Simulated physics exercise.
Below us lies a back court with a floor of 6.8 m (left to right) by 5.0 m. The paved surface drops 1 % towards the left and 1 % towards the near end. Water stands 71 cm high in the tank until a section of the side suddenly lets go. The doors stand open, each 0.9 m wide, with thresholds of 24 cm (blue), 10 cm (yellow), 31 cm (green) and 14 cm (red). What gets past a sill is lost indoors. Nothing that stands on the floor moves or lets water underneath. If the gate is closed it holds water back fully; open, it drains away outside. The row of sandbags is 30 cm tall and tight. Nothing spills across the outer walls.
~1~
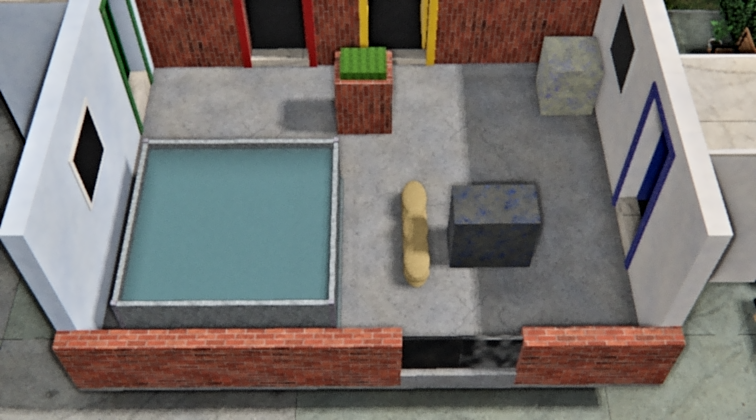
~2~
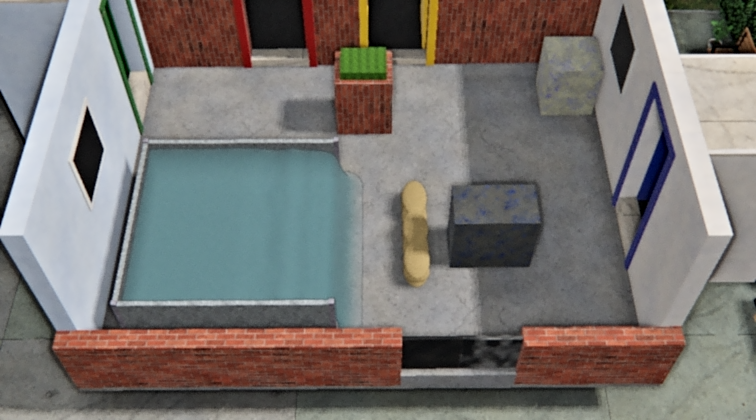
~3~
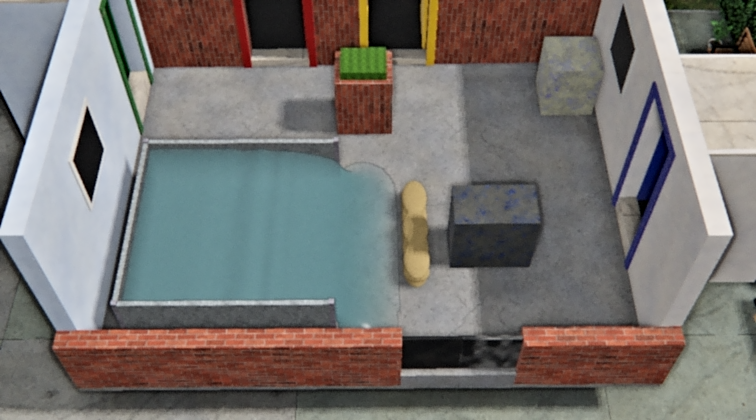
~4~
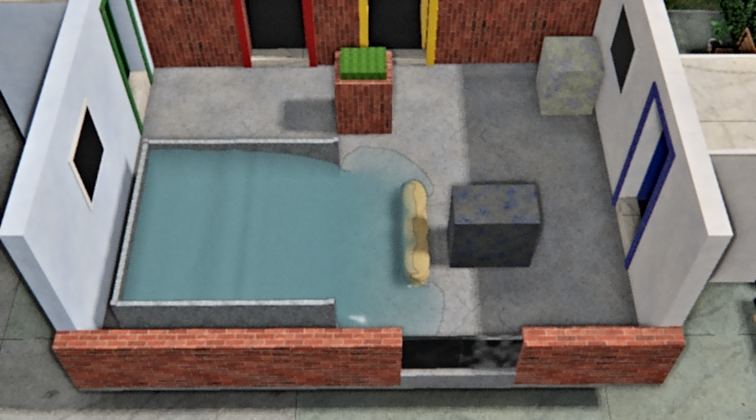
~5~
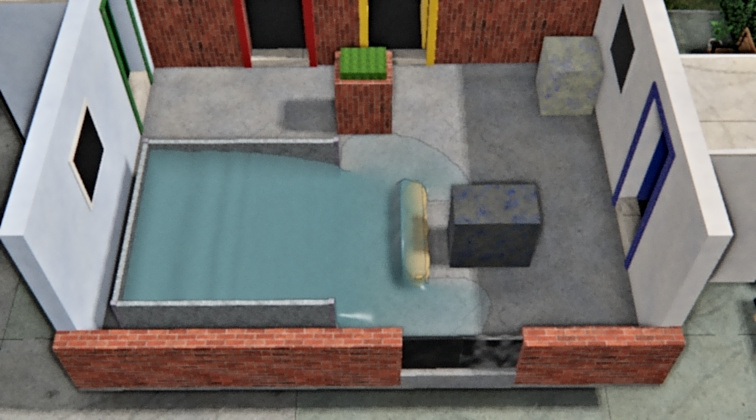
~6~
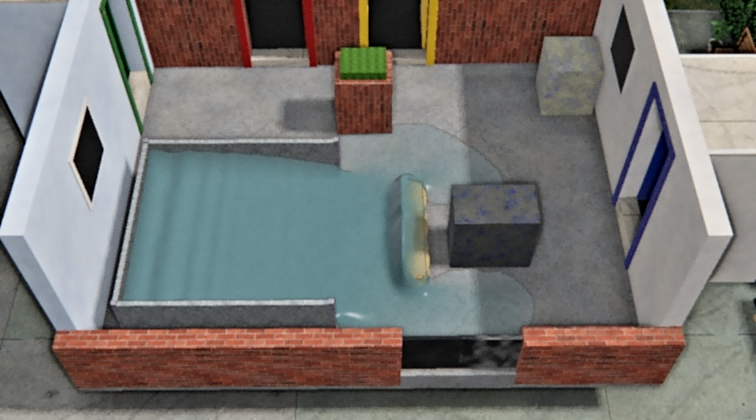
Water burst out of the right side of a walled tank in a small brick-edged courtyard, spread across the paving, surged around a tan, rounded barrier, and reached the dark block behind it.
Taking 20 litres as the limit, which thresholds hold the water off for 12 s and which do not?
Within that time: At the blue door it does not reach the limit; at the yellow door it goes over the limit; at the green door it stays under the limit; at the red door it keeps below the limit.
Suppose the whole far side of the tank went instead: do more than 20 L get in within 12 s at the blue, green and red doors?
Against that limit: Blue under, green past it, red over.
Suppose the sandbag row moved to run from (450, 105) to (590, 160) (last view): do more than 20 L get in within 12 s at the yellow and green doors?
Against that limit: Yellow over, green not over.
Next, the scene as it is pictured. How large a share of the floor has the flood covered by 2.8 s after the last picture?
About 80 per cent.
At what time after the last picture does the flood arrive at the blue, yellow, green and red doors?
Blue 1.0 s, yellow 1.2 s, green 3.4 s, red 2.8 s.
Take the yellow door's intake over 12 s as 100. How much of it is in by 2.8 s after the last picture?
Some 10 per cent by then.
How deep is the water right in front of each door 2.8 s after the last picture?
Depths in cm: Blue 22, yellow 8, green 0, red 1.
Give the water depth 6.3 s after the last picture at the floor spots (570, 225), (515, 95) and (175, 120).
In that order: 15, 12 and 20 cm.
Then, 0.7 s after the last picture water covers 50 % of the floor and is deepest (52 cm) near (401, 247); blue door not reached, yellow door not reached, green door not reached, red door not reached.
Then, 1.5 s after the last picture water covers 65 % of the floor and is deepest (48 cm) near (639, 355); blue door 16 cm at the sill, 0 L in, yellow door 12 cm at the sill, 2 L in, green door not reached, red door not reached.
Then, 2.8 s after the last picture water covers 80 % of the floor and is deepest (36 cm) near (599, 151); blue door 22 cm at the sill, 0 L in, yellow door 8 cm at the sill, 10 L in, green door not reached, red door not reached.
Then, 6.3 s after the last picture water covers 95 % of the floor and is deepest (26 cm) near (130, 197); blue door 14 cm at the sill, 1 L in, yellow door 14 cm at the sill, 85 L in, green door 19 cm at the sill, 3 L in, red door 5 cm at the sill, 0 L in.
Then, 11.3 s after the last picture water covers 95 % of the floor and is deepest (24 cm) near (229, 359); blue door 8 cm at the sill, 1 L in, yellow door 12 cm at the sill, 101 L in, green door 18 cm at the sill, 3 L in, red door 14 cm at the sill, 6 L in.
